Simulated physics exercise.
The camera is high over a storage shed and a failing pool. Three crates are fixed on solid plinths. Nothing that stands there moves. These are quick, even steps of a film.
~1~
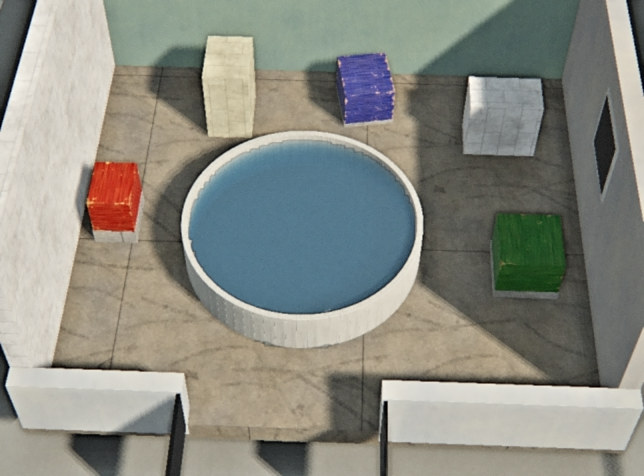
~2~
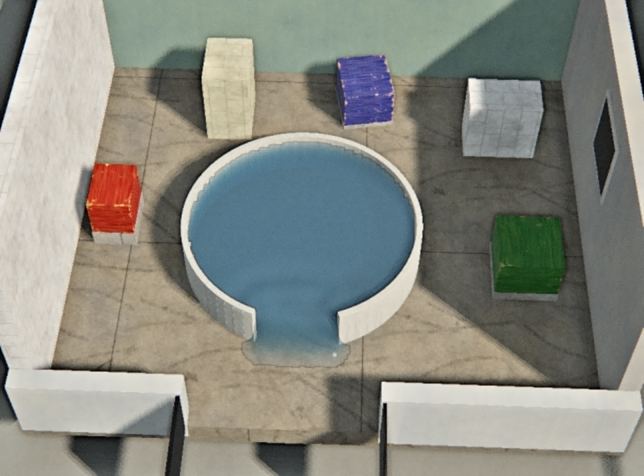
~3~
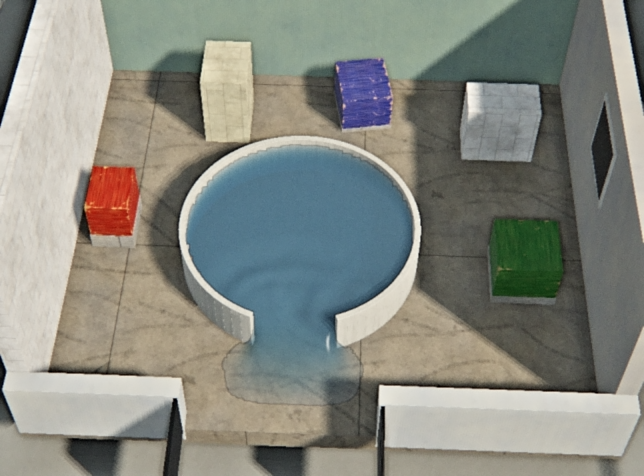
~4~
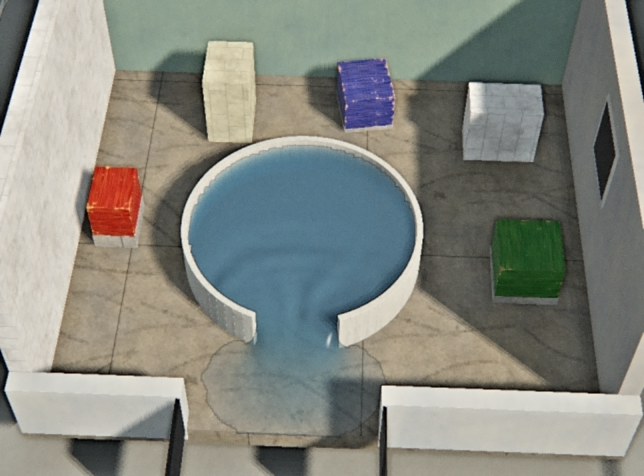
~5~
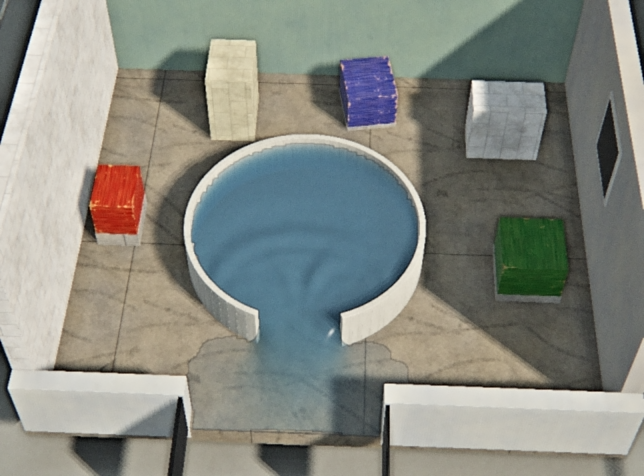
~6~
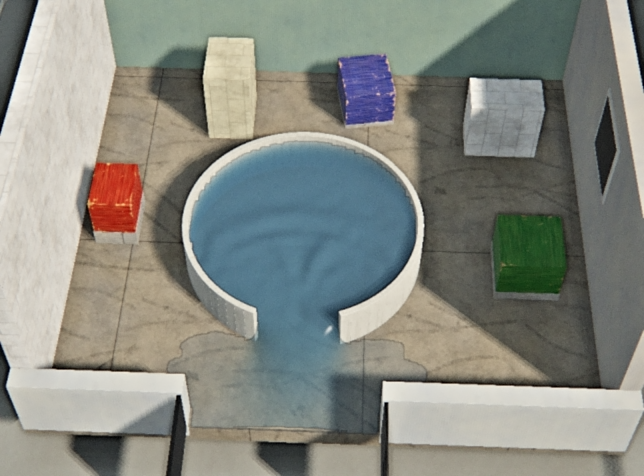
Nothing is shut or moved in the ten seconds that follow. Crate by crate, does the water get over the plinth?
One by one: The green crate keeps dry; the blue crate keeps dry; the red crate keeps dry.
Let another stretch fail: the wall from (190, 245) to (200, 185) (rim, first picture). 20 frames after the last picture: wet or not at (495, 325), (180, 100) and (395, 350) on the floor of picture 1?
One after the other: Free of water, awash, under water.
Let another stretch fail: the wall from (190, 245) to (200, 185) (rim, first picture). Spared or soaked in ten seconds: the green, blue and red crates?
My reading: The green crate is spared, the blue crate is wetted, the red crate is topped.
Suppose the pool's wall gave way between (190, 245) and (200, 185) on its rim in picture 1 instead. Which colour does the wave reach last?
It is the green one.
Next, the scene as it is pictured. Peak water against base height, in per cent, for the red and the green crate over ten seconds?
In turn 10 and 20 per cent.
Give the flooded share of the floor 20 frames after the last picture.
I make it 20 per cent.
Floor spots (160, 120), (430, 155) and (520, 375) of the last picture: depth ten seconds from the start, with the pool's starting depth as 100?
In that order: 0, 0 and 4 per cent.
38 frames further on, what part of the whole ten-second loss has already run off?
Some 75 per cent.
A moment on, water covers 10 % of the floor; the green crate not reached, the blue crate not reached, the red crate not reached.
Next, water covers 15 % of the floor; the green crate not reached, the blue crate not reached, the red crate not reached.
Then, water covers 20 % of the floor; the green crate not reached, the blue crate not reached, the red crate not reached.
Later, water covers 25 % of the floor; the green crate water round its plinth, the blue crate not reached, the red crate water round its plinth.
In the end, water covers 35 % of the floor; the green crate stayed above the water, the blue crate stayed above the water, the red crate stayed above the water.
